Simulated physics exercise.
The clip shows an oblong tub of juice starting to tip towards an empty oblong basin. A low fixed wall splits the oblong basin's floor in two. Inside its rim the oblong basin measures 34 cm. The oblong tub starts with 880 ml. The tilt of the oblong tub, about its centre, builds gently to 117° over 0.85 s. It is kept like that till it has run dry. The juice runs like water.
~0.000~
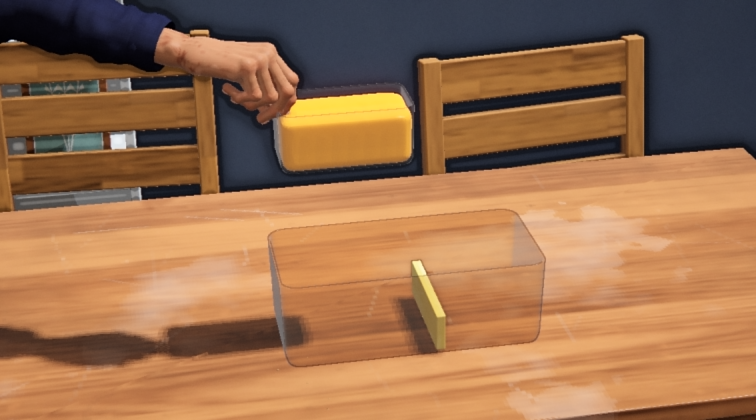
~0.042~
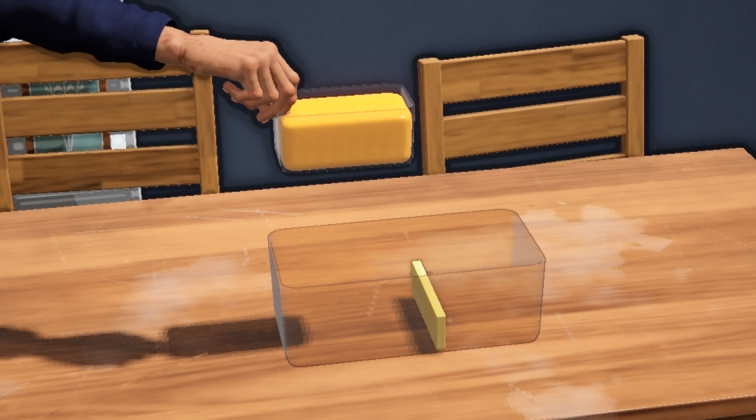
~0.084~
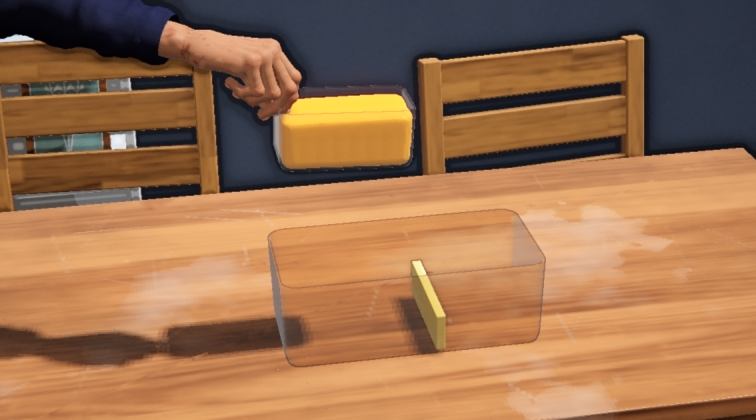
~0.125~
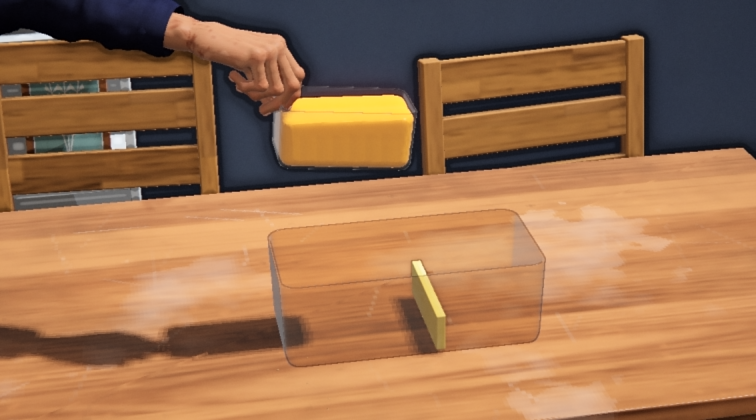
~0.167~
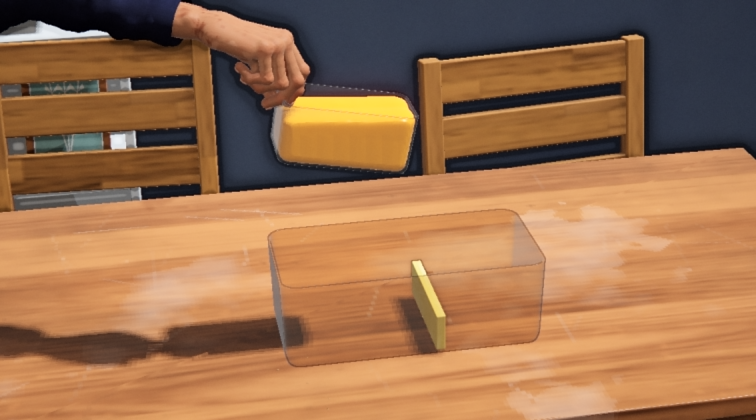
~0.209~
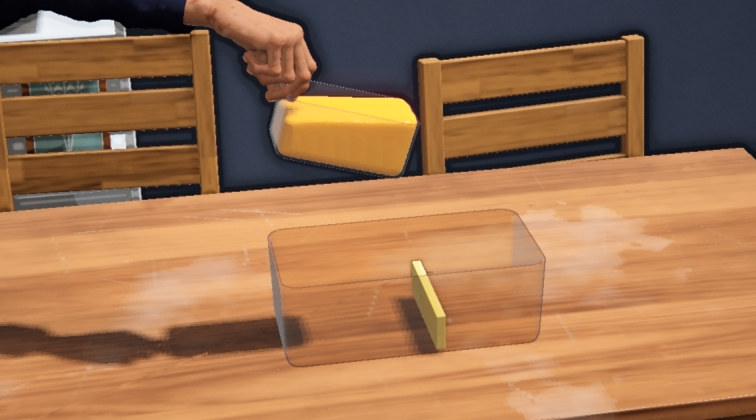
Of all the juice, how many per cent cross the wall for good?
About 72 per cent.
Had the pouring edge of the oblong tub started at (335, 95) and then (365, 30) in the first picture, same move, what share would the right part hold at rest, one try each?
First 5, then 55 per cent.
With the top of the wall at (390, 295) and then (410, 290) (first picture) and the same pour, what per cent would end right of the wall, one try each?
In turn about 85 and 80 per cent.
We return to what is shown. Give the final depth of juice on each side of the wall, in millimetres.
Some 8 mm on the left and 30 mm on the right.
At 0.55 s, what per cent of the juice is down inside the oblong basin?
Some 22 per cent.
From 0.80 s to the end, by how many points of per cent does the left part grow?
Near 10 in a hundred.
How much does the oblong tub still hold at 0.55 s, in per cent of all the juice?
Near 28 in a hundred.
By 0.55 s the tilt is 85° and 28 per cent is still to pour, 1 is left of the wall and 21 right of it.
By 0.80 s the tilt is 116° and 3 per cent is still to pour, 16 is left of the wall and 71 right of it.
By 1.07 s the tilt is 117° and 0 per cent is still to pour, 25 is left of the wall and 72 right of it.
By 1.35 s the tilt is 117° and 0 per cent is still to pour, 25 is left of the wall and 71 right of it.
At rest 25 per cent lies left of the wall, 72 right of it and 3 outside.
